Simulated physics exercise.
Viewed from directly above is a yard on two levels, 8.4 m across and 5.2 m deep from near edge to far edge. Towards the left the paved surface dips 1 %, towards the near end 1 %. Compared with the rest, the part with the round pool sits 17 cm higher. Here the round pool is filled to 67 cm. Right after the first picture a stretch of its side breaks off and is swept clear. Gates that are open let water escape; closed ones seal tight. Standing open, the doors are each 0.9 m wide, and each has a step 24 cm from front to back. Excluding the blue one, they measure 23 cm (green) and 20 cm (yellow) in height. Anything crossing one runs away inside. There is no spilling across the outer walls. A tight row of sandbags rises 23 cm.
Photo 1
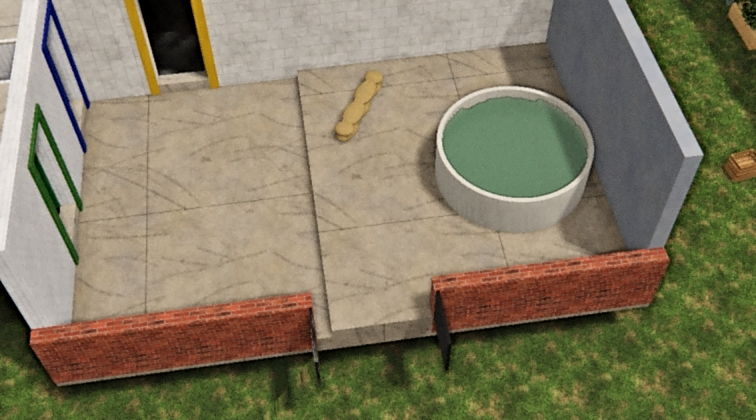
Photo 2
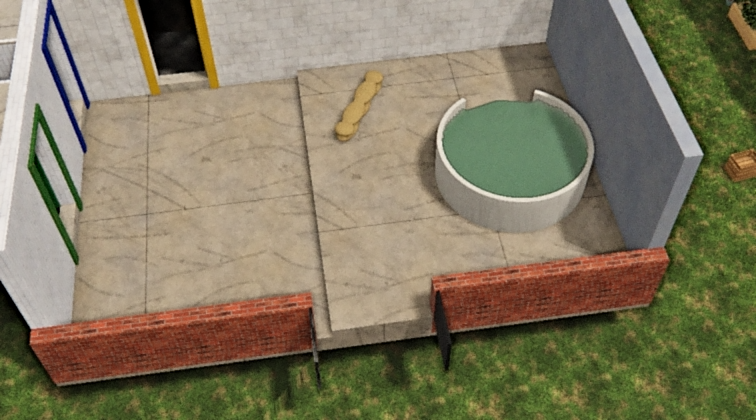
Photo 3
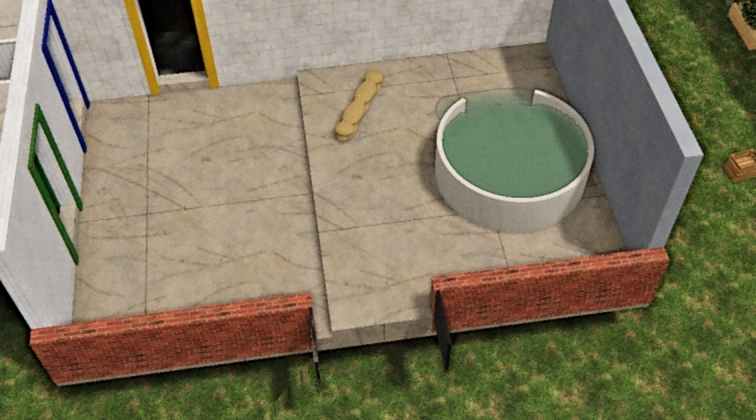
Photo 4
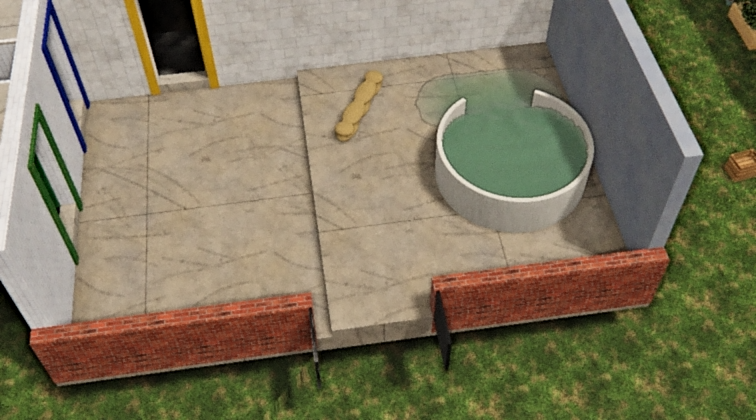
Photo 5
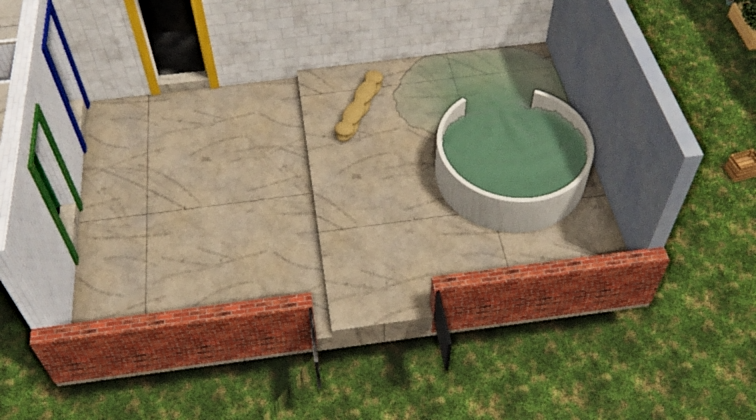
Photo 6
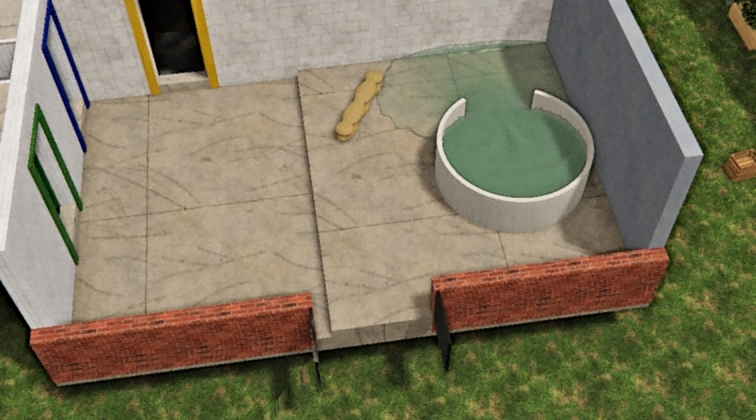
To begin with, a round pool of green water stands whole and still on the raised part of a walled, paved yard. A stretch of its far side breaks away, and water pours out through the gap, spreading in a thin sheet along the back wall and leftward near a tan, lumpy object.
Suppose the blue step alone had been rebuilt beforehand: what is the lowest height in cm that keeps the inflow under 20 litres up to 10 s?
8.5 cm.
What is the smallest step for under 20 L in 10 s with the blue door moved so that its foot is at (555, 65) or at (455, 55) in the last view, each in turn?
Around 30 and 33 cm respectively.
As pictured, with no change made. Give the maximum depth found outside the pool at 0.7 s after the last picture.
Max depth: About 42 cm.
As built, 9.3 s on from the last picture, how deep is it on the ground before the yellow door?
Lab note: Depth approx. 1.0 cm.
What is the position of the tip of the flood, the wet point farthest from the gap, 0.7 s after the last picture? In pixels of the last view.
Close to pixel (309, 75).
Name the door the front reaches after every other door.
The green door.
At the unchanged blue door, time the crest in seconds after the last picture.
Roughly 2.8 s.
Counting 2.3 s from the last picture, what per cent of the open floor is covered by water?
35 %.
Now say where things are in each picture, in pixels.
In the first picture, the round pool at (515, 144) is whole and still, 67 cm deep; the blue door at (69, 86) is dry.
In the second picture, water pours out on the far side and has run 0.3 m, to a hidden place; about 9 cm deep outside, 67 cm at the back.
In the third picture, water pours out on the far side and has run 0.7 m, to (451, 99); about 10 cm deep outside, 67 cm at the back.
In the fourth picture, the gap is on the far side, the front 1.3 m out at (435, 81); the back of the round pool holds 67 cm.
In the fifth picture, the gap is on the far side, the front 1.8 m out at (432, 58); the back of the round pool holds 67 cm.
In the sixth picture, the gap is on the far side, the front 2.1 m out at (399, 59); the back of the round pool holds 63 cm; the blue door at (69, 86), 7.1 m from the gap, is still 5.2 m from the nearest water.
Then, 0.7 s after the last picture water covers 15 % of the floor, deepest (42 cm) near (514, 51); it has not reached the blue door.
Then, 2.3 s after the last picture water covers 35 % of the floor, deepest (34 cm) near (585, 157); it has not reached the blue door.
Then, 9.3 s after the last picture water covers 85 % of the floor, deepest (14 cm) near (70, 358); 5 cm at the blue door, 0 litres in over its 26 cm step.
At the blue door as built, the water peaked near 14 cm, 2.9 s after the last picture.
With a step of 7 cm, 40 litres would have come in within the 10 s; with 10.5 cm, 8 litres. So under 20 litres takes about 8.5 cm.
